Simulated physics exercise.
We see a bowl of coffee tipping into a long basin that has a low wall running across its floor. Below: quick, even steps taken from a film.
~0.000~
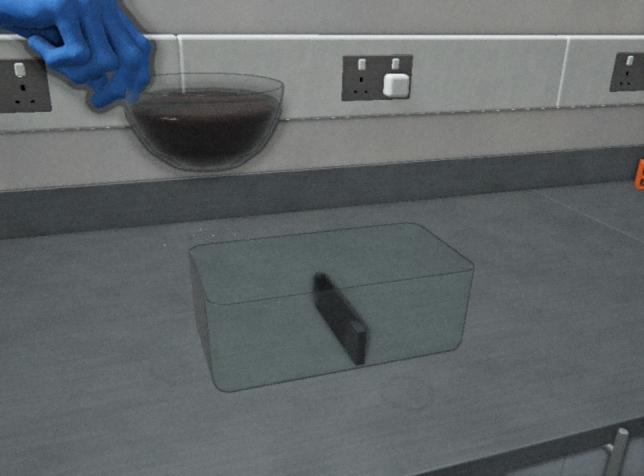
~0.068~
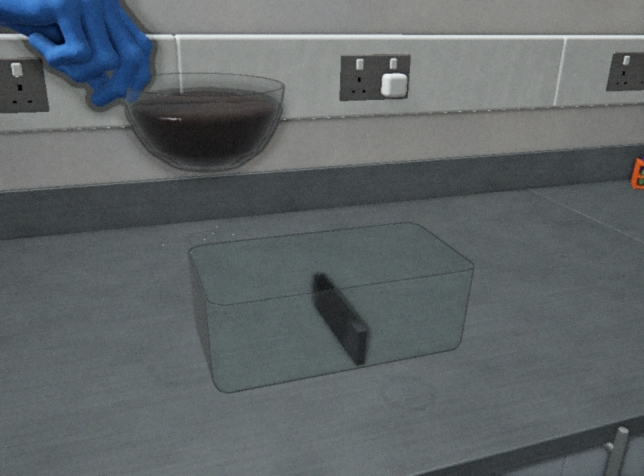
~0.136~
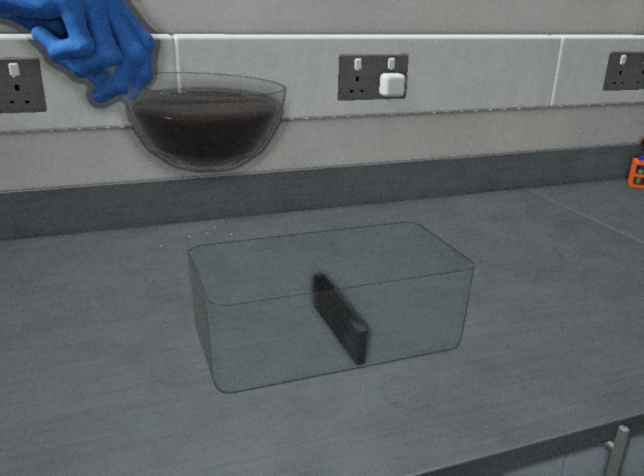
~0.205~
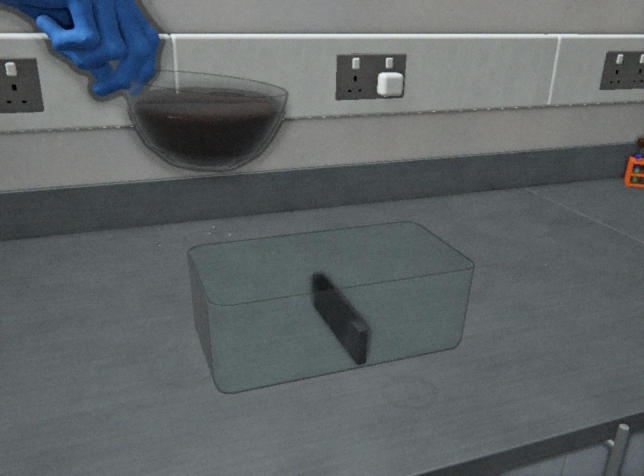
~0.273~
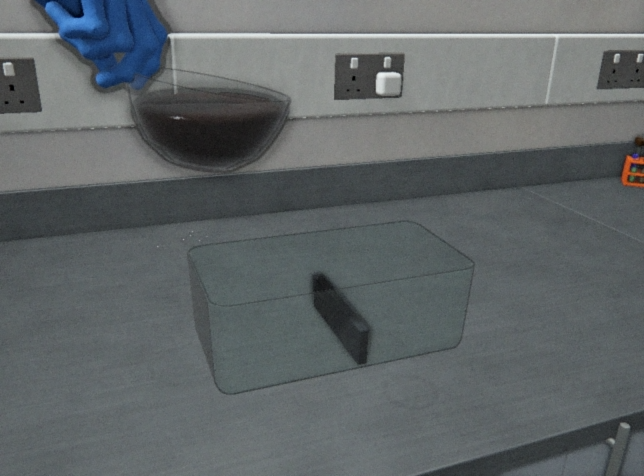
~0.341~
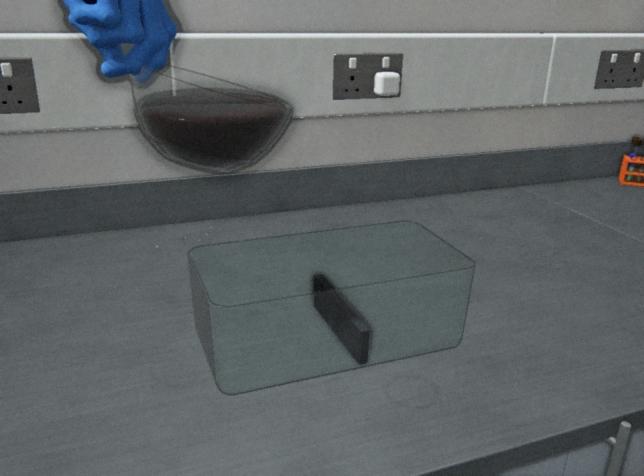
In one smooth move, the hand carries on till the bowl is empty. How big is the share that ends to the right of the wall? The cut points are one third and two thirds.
The right of the wall is going to hold one third to two thirds.
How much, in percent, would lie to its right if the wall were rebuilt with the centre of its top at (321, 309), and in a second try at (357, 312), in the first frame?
70 per cent, then 15 per cent, roughly.
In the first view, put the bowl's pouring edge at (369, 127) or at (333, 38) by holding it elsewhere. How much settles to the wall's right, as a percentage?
First try: 95 percent; second try: 85 percent.
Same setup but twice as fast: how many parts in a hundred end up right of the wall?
Around 20 percent.
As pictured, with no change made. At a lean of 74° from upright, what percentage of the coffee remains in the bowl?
Roughly 35 %.
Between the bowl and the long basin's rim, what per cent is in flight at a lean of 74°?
Something like 40 per cent of it.
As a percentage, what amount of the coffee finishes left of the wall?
It comes to about 55 per cent.
A moment on, the bowl is tipped part way and 35 per cent is still to pour, 10 is left of the wall and 17 right of it.
Next, the bowl is tipped right over and 0 per cent is still to pour, 55 is left of the wall and 42 right of it.
Then the bowl is tipped right over and 0 per cent is still to pour, 57 is left of the wall and 42 right of it.
Later the bowl is tipped right over and 0 per cent is still to pour, 57 is left of the wall and 42 right of it.
Finally, 57 per cent lies left of the wall, 42 right of it and 1 outside.
